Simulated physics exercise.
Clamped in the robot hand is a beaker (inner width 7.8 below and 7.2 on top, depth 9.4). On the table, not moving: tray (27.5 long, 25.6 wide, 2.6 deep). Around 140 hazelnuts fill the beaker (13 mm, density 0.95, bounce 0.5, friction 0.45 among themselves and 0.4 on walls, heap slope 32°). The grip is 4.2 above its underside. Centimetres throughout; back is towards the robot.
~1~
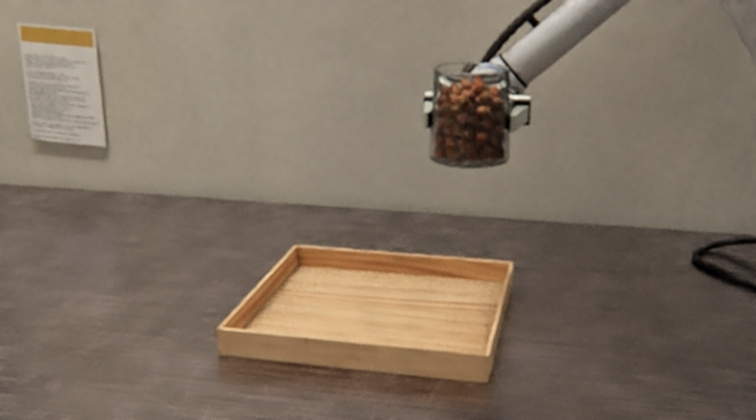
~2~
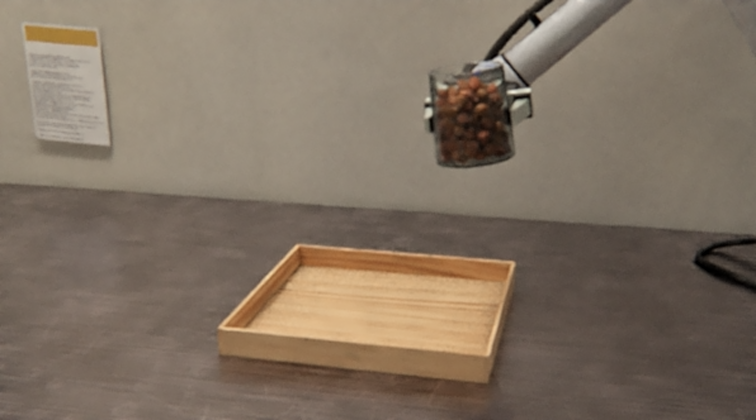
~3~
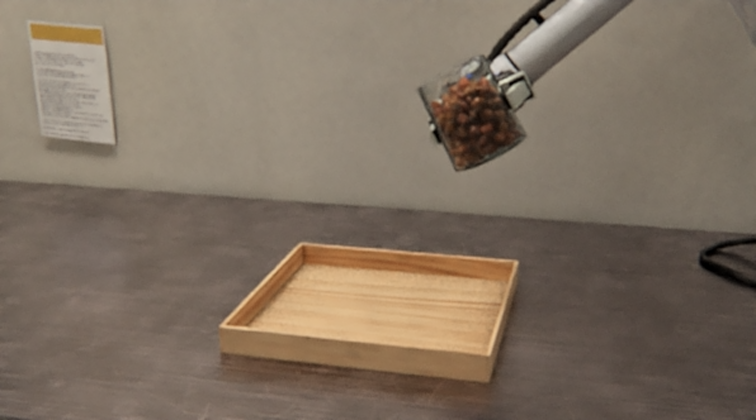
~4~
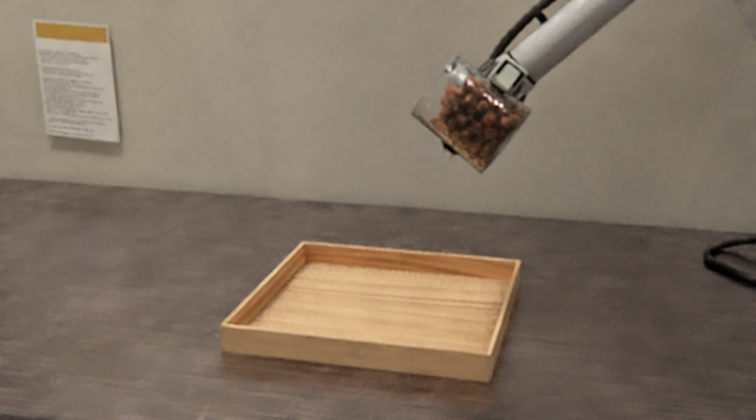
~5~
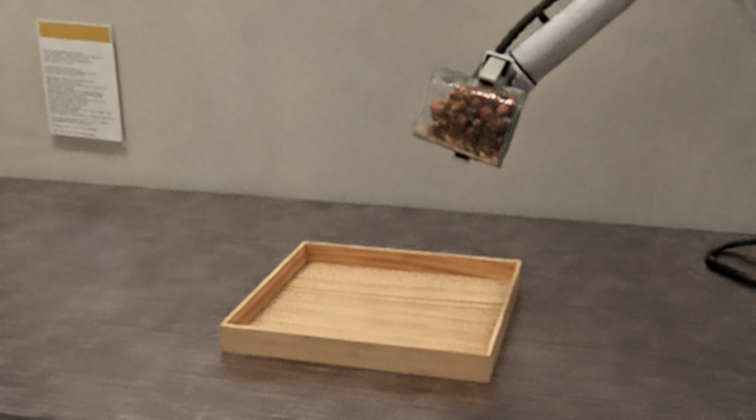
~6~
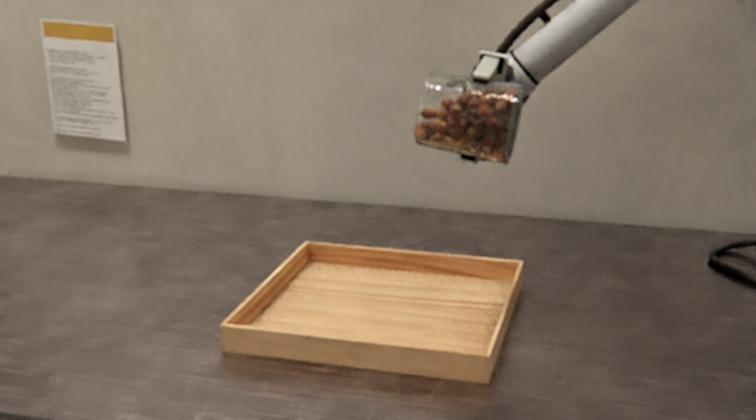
A clear beaker full of hazelnuts, gripped by a robot arm above an empty wooden tray, tilted steadily to the left until it lay nearly on its side, the nuts shifting inside.
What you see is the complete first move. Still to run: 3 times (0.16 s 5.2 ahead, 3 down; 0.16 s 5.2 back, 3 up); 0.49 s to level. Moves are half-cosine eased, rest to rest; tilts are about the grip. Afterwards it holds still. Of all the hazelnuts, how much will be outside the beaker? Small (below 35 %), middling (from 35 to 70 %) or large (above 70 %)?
Outside the beaker the share is middling, from 35 to 70 %.
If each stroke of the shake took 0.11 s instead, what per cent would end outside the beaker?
Then about 60 per cent.
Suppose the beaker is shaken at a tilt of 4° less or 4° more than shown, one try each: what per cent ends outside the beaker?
Some 40 and 65 per cent.
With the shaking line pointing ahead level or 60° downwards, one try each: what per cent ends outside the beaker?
About 80 and 15 per cent.
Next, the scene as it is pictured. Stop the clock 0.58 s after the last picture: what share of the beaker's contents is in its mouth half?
Some 55 per cent.
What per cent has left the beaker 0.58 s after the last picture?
About 25 per cent by then.
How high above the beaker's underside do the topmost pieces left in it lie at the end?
Roughly 5.5 cm.
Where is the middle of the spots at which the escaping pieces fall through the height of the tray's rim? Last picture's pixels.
Around (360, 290).
Then, 0.58 s after the last picture, tilted 82° forward, highest piece 24 above the table; 103 in the beaker, 24 in the tray, 1 on the table or floor, 12 in flight or on a rim.
Then, 1.16 s after the last picture, tilted 53° forward, highest piece 25 above the table; 75 in the beaker, 63 in the tray, 1 on the table or floor, 1 in flight or on a rim.
Then, 1.65 s after the last picture, level, highest piece 25 above the table; 75 in the beaker, 63 in the tray, 2 on the table or floor.
Then, 2.70 s after the last picture, level, highest piece 24 above the table; 75 in the beaker, 63 in the tray, 2 on the table or floor.
Final count, 75 in the beaker, 63 in the tray, 2 on the table or floor. That is 46 % outside the beaker.
